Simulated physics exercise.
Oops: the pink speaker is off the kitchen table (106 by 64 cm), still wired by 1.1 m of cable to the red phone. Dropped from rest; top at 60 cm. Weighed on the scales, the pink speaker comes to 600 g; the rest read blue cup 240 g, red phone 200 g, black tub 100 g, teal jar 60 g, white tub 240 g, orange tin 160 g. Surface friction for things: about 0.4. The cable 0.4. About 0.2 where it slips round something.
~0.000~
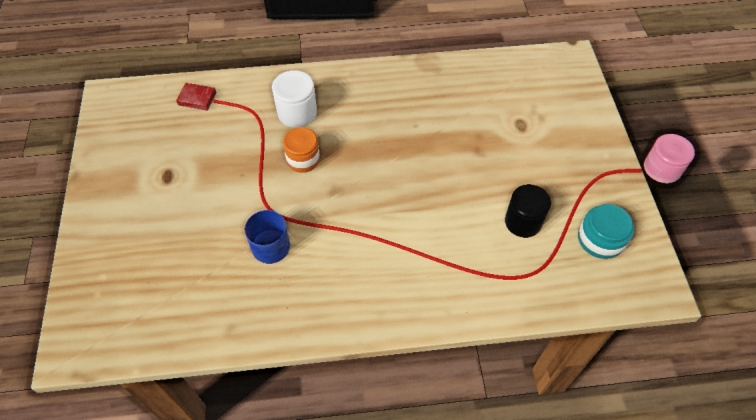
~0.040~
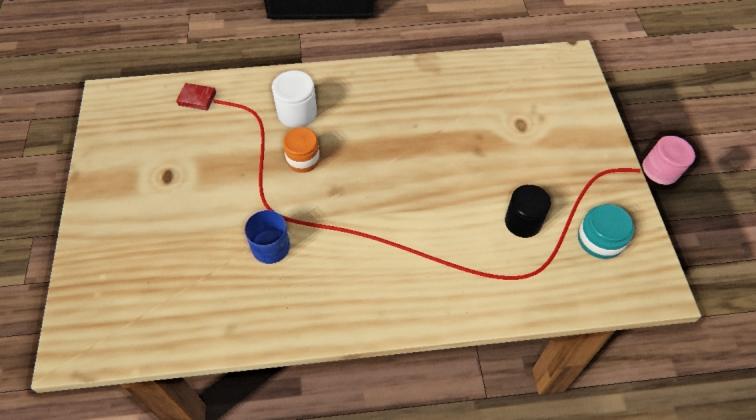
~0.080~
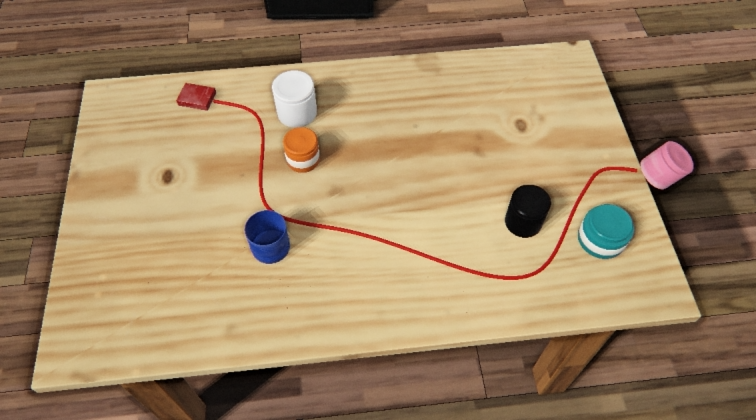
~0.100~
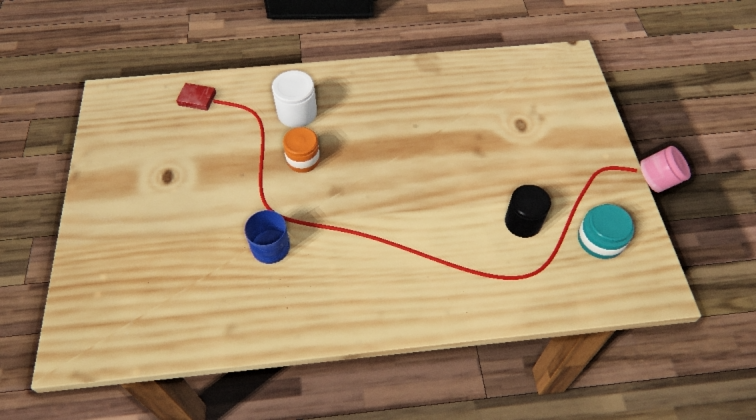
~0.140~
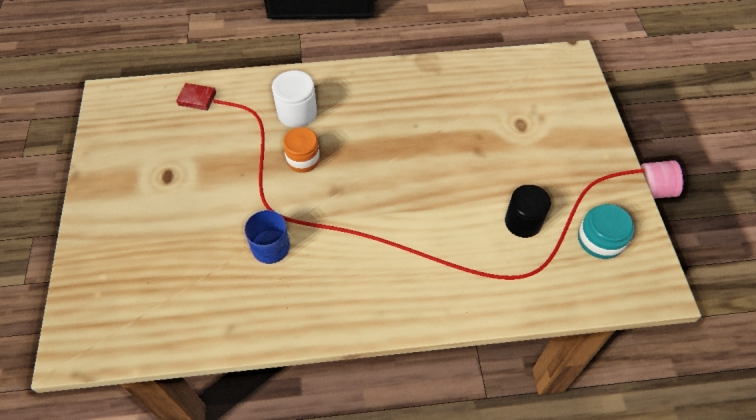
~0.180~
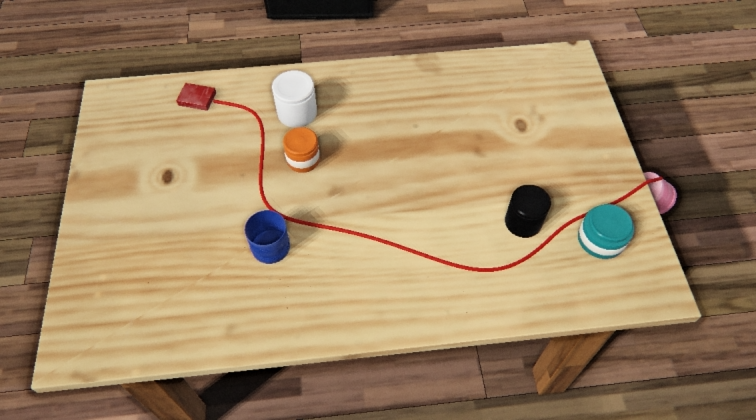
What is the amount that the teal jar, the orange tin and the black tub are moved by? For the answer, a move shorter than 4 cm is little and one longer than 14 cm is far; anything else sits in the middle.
As I see it, the teal jar stays almost put, the orange tin shifts a fair bit, the black tub goes a long distance.
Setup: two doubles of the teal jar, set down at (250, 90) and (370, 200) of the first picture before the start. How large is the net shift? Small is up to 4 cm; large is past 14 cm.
Slight and big.
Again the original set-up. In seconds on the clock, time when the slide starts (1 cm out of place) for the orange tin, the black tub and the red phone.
Orange tin 0.32 s, black tub 0.28 s, red phone 0.30 s.
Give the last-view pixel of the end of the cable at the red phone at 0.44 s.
Somewhere around (271, 146) in the final picture.
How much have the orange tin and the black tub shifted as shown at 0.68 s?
Orange tin: 8 cm; black tub: 40 cm.
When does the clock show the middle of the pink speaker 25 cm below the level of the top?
Around 0.30 seconds on the clock.
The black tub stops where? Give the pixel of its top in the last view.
Somewhere around (543, 38) is where it ends up.
After 0.4 s, the cable's tail end at (271, 146); black tub 21 cm off its start, orange tin 6 cm off its start, red phone 16 cm off its start.
After 0.7 s, the cable's tail end at (375, 180); black tub 38 cm off its start, orange tin 7 cm off its start, red phone 41 cm off its start.
After 0.9 s, the cable's tail end at (389, 189); black tub 39 cm off its start at (543, 38), orange tin 7 cm off its start at (322, 114), red phone 46 cm off its start at (390, 201).
After 1.2 s, the cable's tail end at (389, 189); black tub 39 cm off its start, orange tin 7 cm off its start, red phone 46 cm off its start.
After 2.4 s, the cable's tail end at (389, 189); black tub 39 cm off its start at (543, 38), orange tin 7 cm off its start at (322, 114), teal jar 0 cm off its start at (612, 222), red phone 46 cm off its start at (390, 201).
